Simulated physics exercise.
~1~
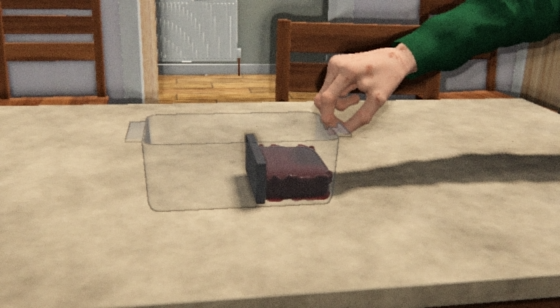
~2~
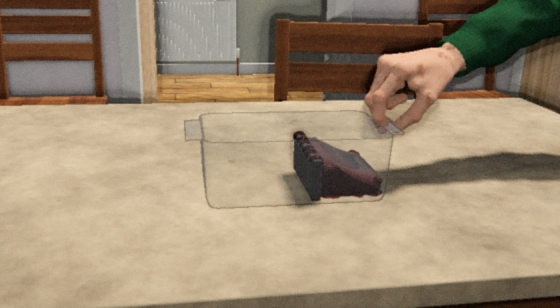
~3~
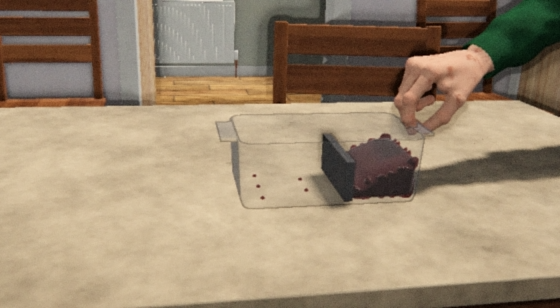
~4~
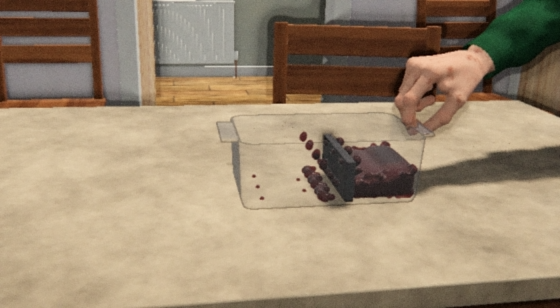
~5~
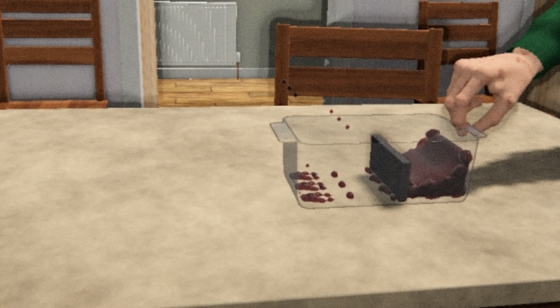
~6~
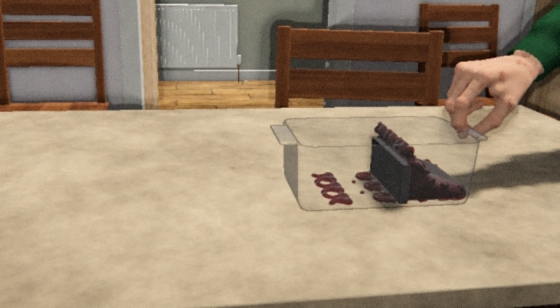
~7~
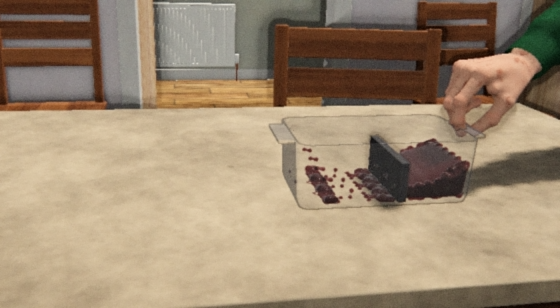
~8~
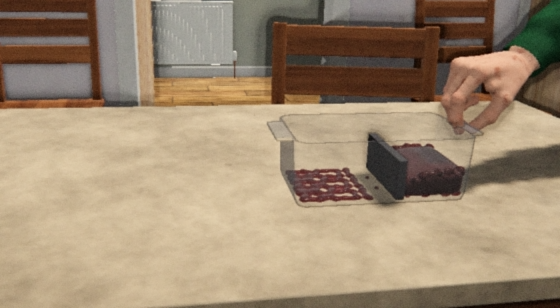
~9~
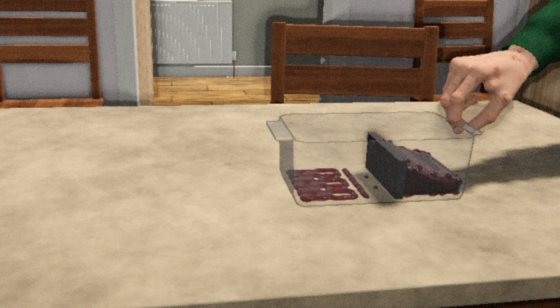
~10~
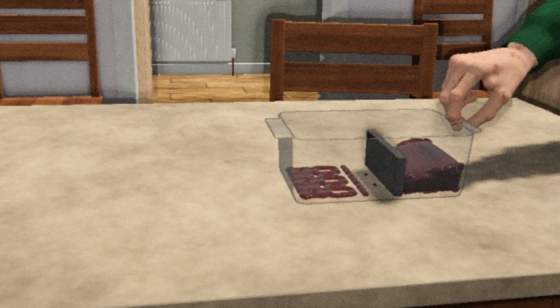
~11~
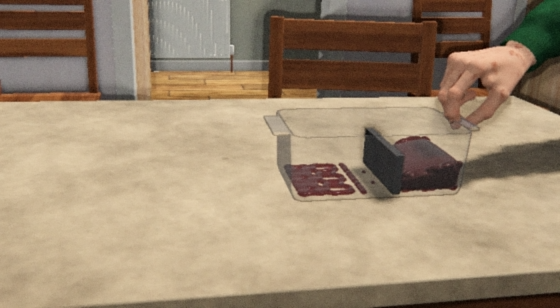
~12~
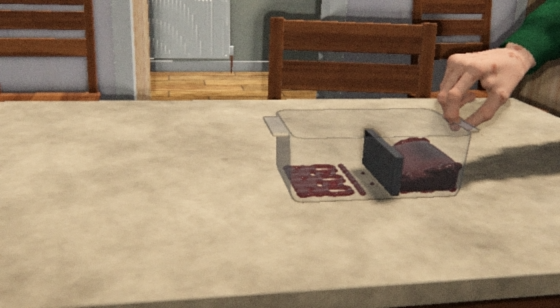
In the video, a hand in a green sleeve slides a clear divided tub of dark red liquid rightward across a table in stages. The liquid sloshes and some crosses the divider, leaving a little spread on the left while most settles on the right.
